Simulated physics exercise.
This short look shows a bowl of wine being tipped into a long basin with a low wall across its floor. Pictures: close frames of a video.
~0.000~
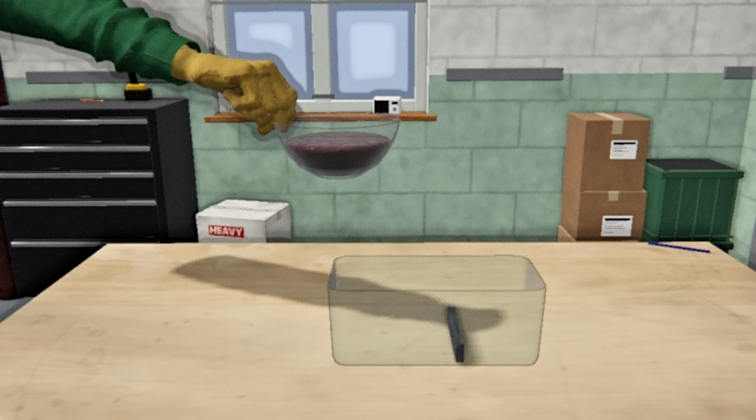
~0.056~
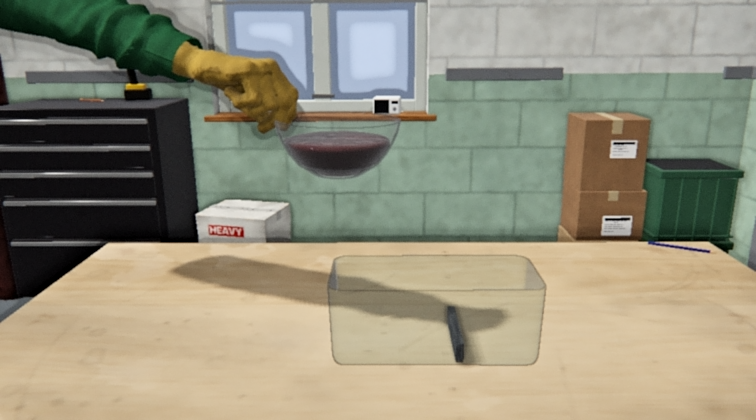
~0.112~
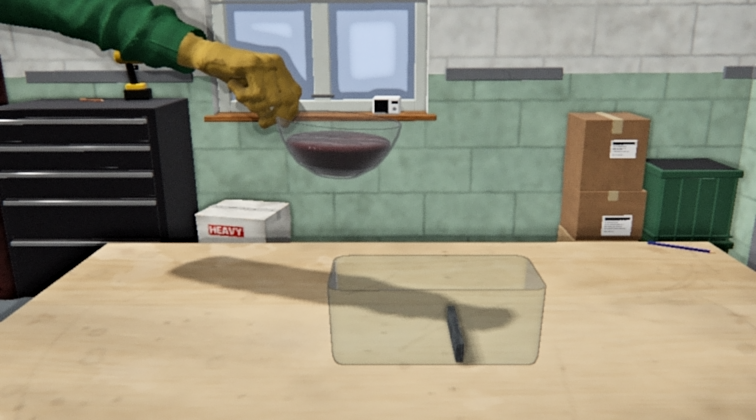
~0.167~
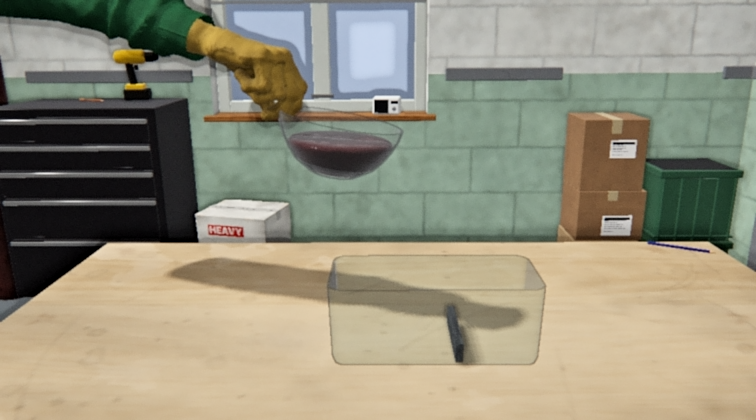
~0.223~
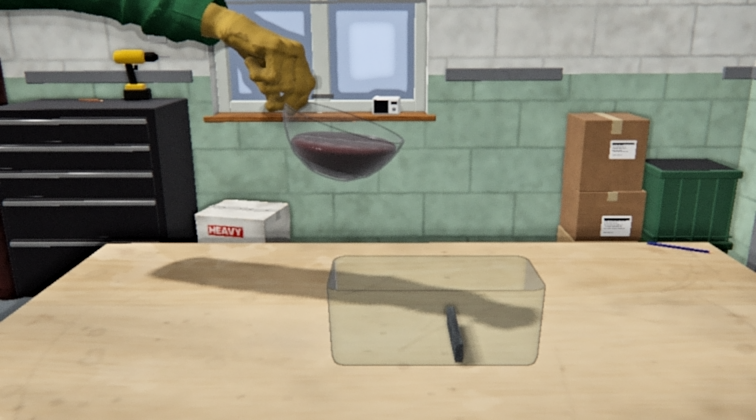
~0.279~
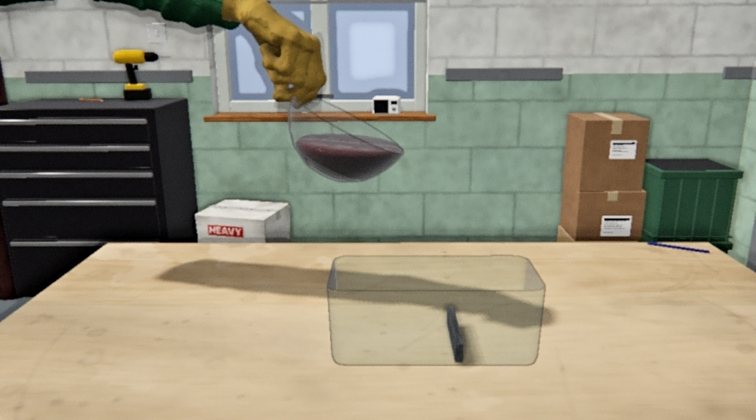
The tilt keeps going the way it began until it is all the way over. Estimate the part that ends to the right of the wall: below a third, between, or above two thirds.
Lower than a third.
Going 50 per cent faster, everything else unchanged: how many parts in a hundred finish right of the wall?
Roughly 25 in a hundred.
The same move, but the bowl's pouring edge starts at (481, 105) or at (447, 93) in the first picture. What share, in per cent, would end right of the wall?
Roughly 55 % the first time and roughly 60 % the second.
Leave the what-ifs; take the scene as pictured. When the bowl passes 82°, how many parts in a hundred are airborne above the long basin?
55 %.
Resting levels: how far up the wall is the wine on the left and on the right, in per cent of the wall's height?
On the left roughly 60, on the right roughly 30.
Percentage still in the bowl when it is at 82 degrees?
Still holding around 20 %, give or take.
A moment on, the bowl is tipped on its side and 22 per cent is still to pour, 20 is left of the wall and 3 right of it.
Next, the bowl is tipped on its side and 0 per cent is still to pour, 75 is left of the wall and 18 right of it.
Then the bowl is tipped on its side and 0 per cent is still to pour, 78 is left of the wall and 20 right of it.
Later the bowl is tipped on its side and 0 per cent is still to pour, 76 is left of the wall and 23 right of it.
Finally, 76 per cent lies left of the wall, 23 right of it and 2 outside.
